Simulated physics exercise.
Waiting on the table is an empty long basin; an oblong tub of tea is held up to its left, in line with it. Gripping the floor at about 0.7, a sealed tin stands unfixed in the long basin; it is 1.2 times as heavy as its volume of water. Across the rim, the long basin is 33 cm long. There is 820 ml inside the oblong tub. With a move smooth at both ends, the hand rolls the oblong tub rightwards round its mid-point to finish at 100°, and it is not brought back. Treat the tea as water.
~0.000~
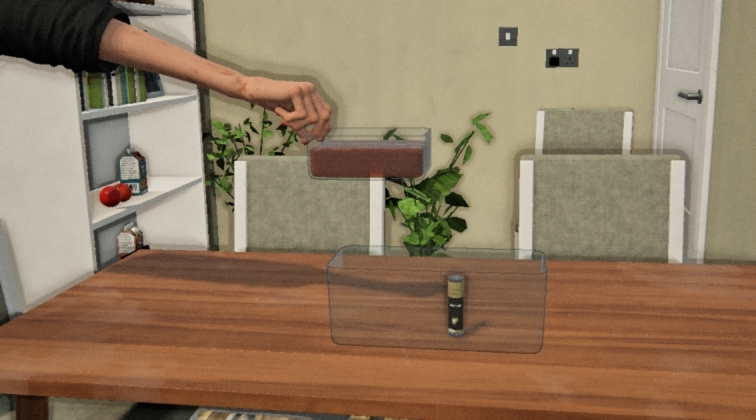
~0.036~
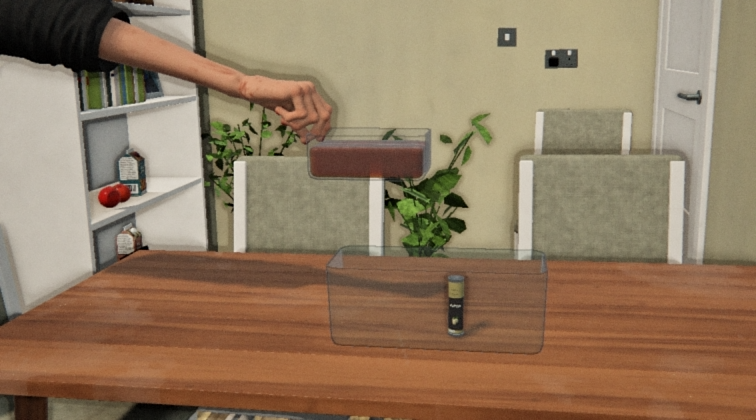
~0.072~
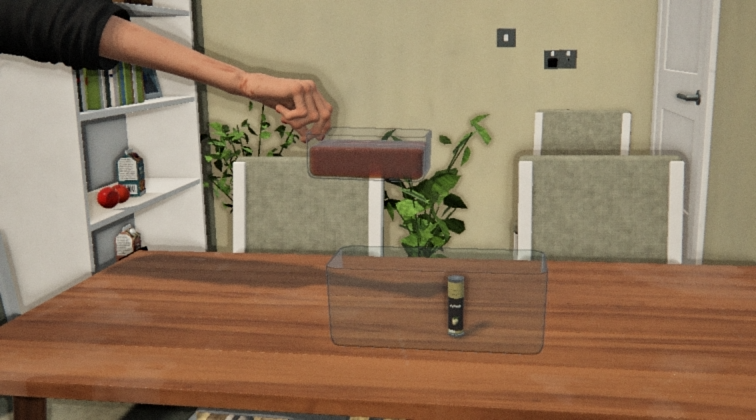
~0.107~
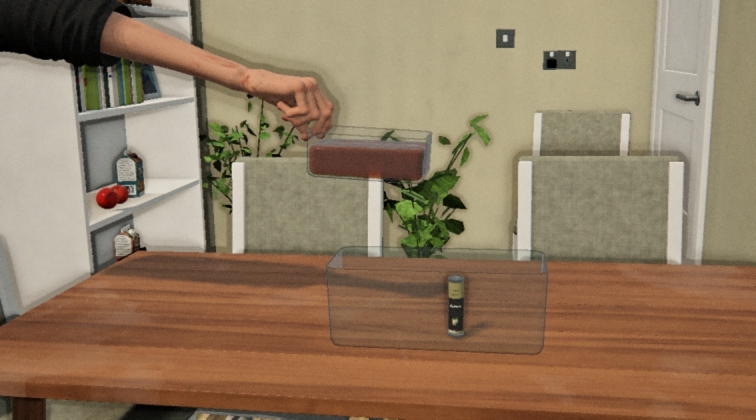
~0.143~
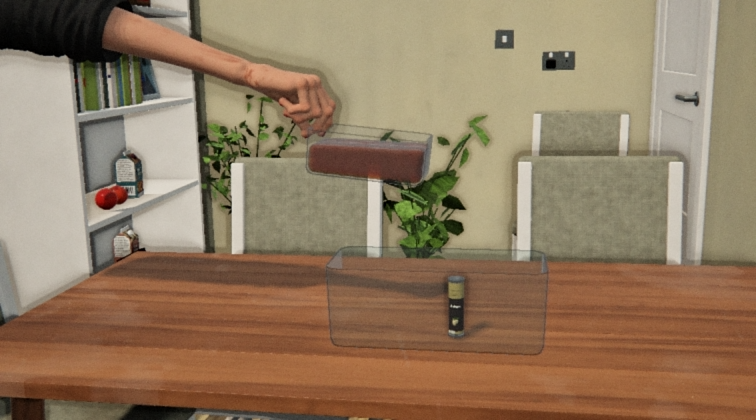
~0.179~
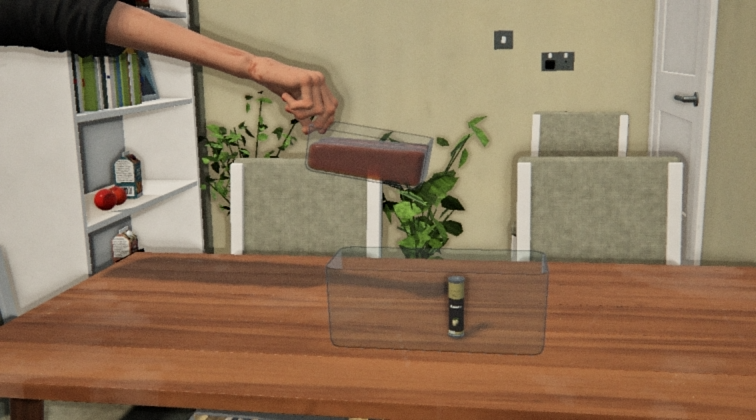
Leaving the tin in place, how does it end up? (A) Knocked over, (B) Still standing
Option B: Still standing.
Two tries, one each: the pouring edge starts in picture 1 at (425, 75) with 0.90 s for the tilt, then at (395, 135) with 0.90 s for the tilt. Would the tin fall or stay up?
First it stays on its base; then it tips over.
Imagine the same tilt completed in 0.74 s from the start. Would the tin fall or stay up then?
Outcome - the tin remains standing.
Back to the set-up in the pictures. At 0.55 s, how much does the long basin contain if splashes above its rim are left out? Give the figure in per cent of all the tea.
Around 8%.
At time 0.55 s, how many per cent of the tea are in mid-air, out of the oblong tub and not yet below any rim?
52 %.
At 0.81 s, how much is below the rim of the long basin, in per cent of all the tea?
Roughly 74 %.
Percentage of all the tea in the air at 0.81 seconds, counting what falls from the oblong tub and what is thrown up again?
Roughly 6 %.
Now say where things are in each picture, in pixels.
The first frame shows tilt 0°; pouring edge (428, 133); surface from (316, 144) to (427, 145); the long basin's rim runs from (334, 257) to (545, 263); the tin's top is at (456, 280).
The second frame shows tilt 0°; pouring edge (428, 134); surface from (316, 144) to (427, 145).
The third frame shows tilt 2°; pouring edge (428, 135); surface from (316, 144) to (427, 145).
The fourth frame shows tilt 3°; pouring edge (429, 137); surface from (316, 143) to (427, 146).
The fifth frame shows tilt 6°; pouring edge (429, 140); surface from (316, 143) to (428, 147).
The sixth frame shows tilt 9°; pouring edge (430, 143); surface from (316, 142) to (428, 148).
After 0.55 s the tilt is 66° and 40 per cent is still to pour; the tin stands where it began.
After 0.81 s the tilt is 98° and 9 per cent is still to pour; the tin stands where it began.
After 1.10 s the tilt is 100° and 1 per cent is still to pour; the tin stands where it began.
After 1.40 s the tilt is 100° and 0 per cent is still to pour; the tin stands where it began.
In the end the tin stands where it began.
